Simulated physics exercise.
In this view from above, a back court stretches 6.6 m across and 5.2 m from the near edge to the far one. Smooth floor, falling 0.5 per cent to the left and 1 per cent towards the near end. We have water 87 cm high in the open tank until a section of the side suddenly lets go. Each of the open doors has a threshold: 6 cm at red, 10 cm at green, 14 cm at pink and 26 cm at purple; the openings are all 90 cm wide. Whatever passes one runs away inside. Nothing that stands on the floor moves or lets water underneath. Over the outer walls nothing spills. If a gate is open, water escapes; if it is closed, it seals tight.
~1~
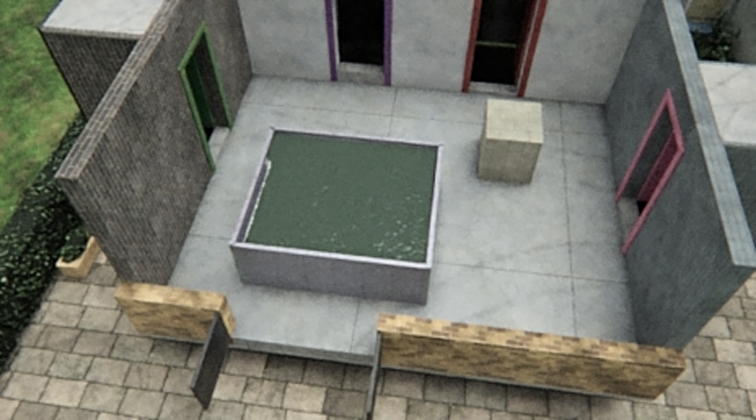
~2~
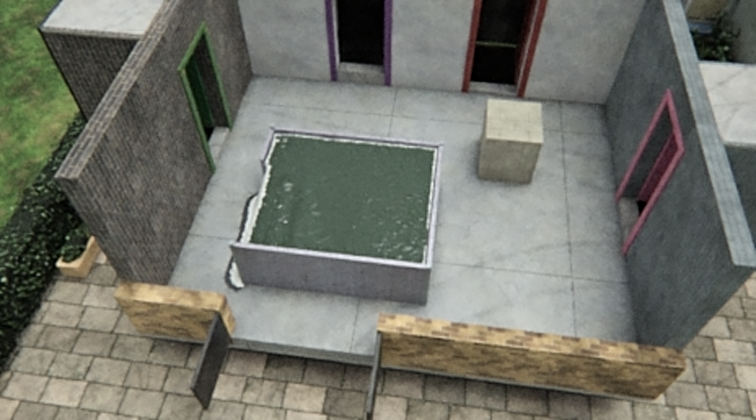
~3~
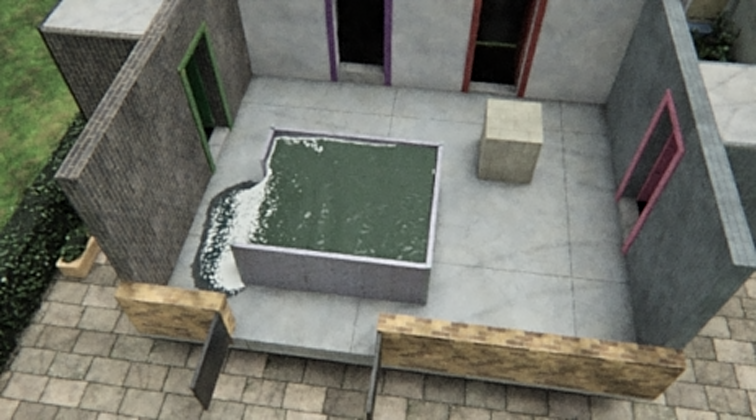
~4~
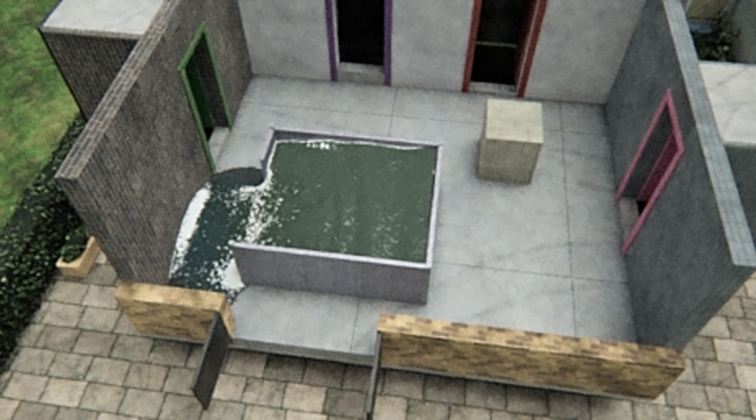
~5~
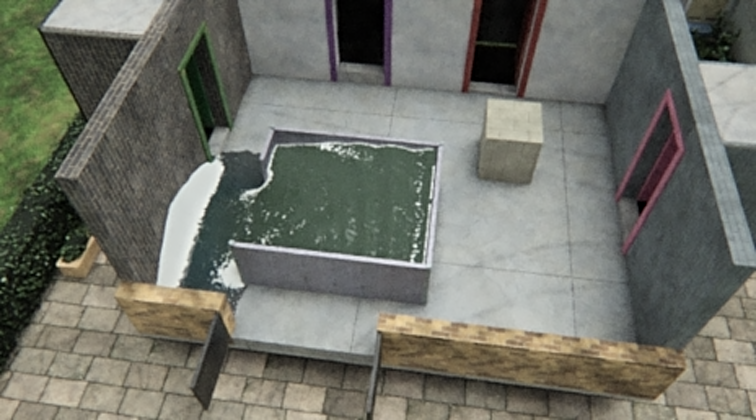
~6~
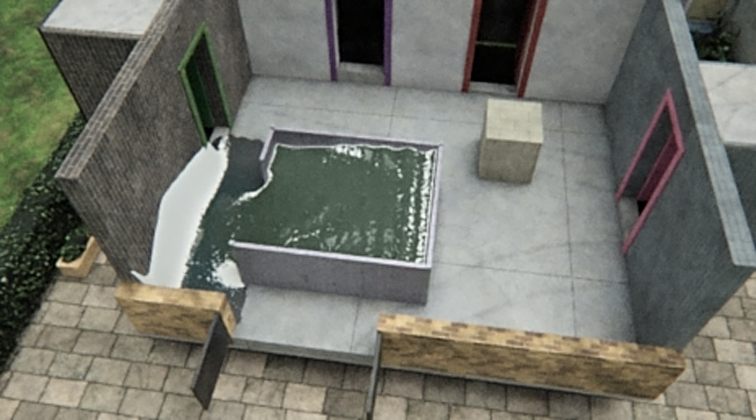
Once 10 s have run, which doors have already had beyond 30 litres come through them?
My prediction: The red door will let too much through, the green door will let too much through, the pink door will not let too much through, the purple door will not let too much through.
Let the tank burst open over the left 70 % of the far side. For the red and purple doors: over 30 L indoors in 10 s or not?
At the red door the limit is surpassed; at the purple door it is surpassed.
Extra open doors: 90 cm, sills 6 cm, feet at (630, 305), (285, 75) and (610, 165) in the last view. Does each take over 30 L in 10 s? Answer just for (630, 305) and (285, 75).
Taking them in order, the first is too much and the second too much.
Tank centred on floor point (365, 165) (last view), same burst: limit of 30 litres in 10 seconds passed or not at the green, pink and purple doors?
Then: Green over, pink under, purple under.
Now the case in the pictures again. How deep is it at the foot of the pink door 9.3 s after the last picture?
Depth: Approx. 7.5 cm.
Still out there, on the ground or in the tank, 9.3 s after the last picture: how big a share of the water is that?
I'd put it at some 80 percent still there.
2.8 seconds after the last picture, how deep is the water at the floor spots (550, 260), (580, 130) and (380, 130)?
0, 0 and 4 cm.
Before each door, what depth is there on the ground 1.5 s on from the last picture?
Depths: Red door 0 cm, green door 19 cm, pink door 0 cm, purple door 15 cm.
Then, 0.7 s after the last picture water covers 25 % of the floor and is deepest (90 cm) near (158, 312); red door not reached, green door 18 cm at the sill, 9 L in, pink door not reached, purple door not reached.
Then, 1.5 s after the last picture water covers 45 % of the floor and is deepest (68 cm) near (158, 312); red door not reached, green door 19 cm at the sill, 27 L in, pink door not reached, purple door 15 cm at the sill, 0 L in.
Then, 2.8 s after the last picture water covers 70 % of the floor and is deepest (34 cm) near (158, 312); red door 6 cm at the sill, 0 L in, green door 17 cm at the sill, 59 L in, pink door 4 cm at the sill, 0 L in, purple door 21 cm at the sill, 0 L in.
Then, 5.3 s after the last picture water covers 100 % of the floor and is deepest (28 cm) near (158, 312); red door 5 cm at the sill, 0 L in, green door 11 cm at the sill, 88 L in, pink door 8 cm at the sill, 0 L in, purple door 12 cm at the sill, 0 L in.
Then, 9.3 s after the last picture water covers 100 % of the floor and is deepest (22 cm) near (549, 360); red door 12 cm at the sill, 86 L in, green door 8 cm at the sill, 93 L in, pink door 8 cm at the sill, 2 L in, purple door 8 cm at the sill, 0 L in.
